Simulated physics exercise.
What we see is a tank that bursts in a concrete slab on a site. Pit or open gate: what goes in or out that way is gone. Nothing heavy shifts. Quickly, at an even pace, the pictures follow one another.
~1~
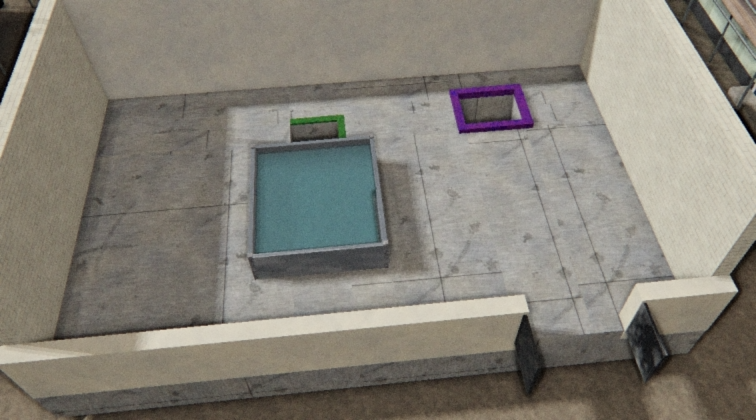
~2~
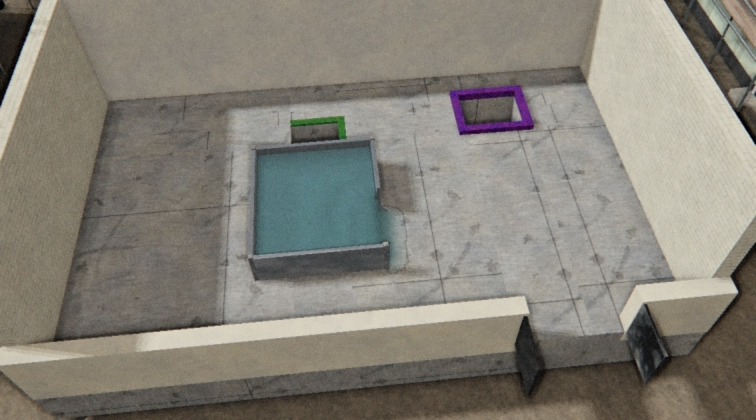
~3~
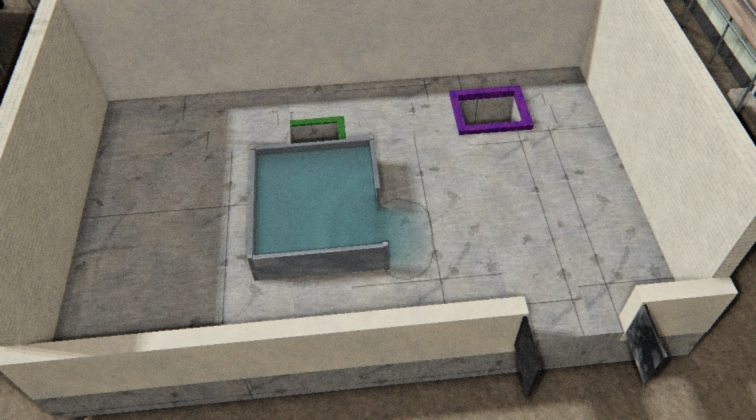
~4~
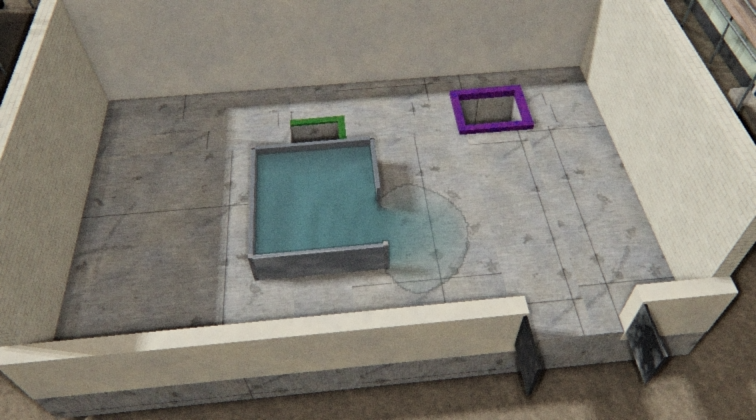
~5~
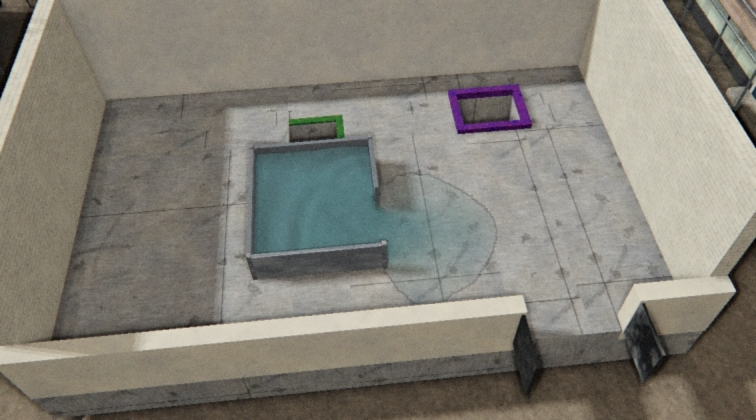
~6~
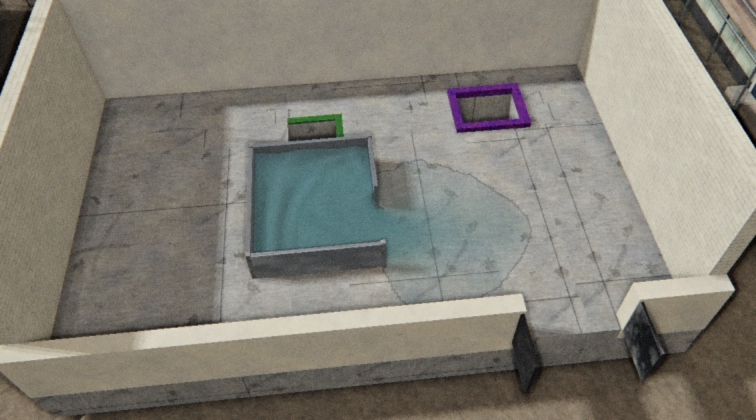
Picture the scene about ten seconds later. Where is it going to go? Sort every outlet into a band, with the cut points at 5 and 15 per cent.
Final shares: The gate over 15 %; the purple pit under 5 %; the green pit under 5 %.
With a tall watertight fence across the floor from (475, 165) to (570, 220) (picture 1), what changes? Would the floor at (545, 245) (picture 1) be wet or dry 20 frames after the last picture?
Submerged.
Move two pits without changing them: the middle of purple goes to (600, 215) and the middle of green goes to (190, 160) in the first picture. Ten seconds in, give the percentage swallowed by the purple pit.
Share for purple: 10 in a hundred.
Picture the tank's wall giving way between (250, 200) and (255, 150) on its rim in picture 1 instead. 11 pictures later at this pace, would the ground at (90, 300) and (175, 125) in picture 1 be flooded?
In order: Swamped and swamped.
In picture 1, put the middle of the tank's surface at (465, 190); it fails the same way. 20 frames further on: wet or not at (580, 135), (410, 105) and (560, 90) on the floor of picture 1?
Well, first one got wet, second one stays dry, third one got wet.
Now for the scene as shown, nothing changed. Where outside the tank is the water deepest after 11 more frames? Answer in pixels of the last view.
Point to roughly (678, 307).
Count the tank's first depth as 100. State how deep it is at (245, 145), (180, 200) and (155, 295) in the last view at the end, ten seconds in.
My figures are about 2, 0 and 0 percent.
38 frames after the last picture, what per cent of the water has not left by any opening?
Some 88 parts in a hundred have not run off.
A moment on, water covers 25 % of the floor; the gate 0 %, the purple pit 0 %, the green pit 0 %.
Next, water covers 35 % of the floor; the gate 2 %, the purple pit 0 %, the green pit 0 %.
Then, water covers 35 % of the floor; the gate 5 %, the purple pit 0 %, the green pit 0 %.
Later, water covers 40 % of the floor; the gate 13 %, the purple pit 0 %, the green pit 0 %.
In the end, water covers 55 % of the floor; the gate 20 %, the purple pit 0 %, the green pit 2 %.
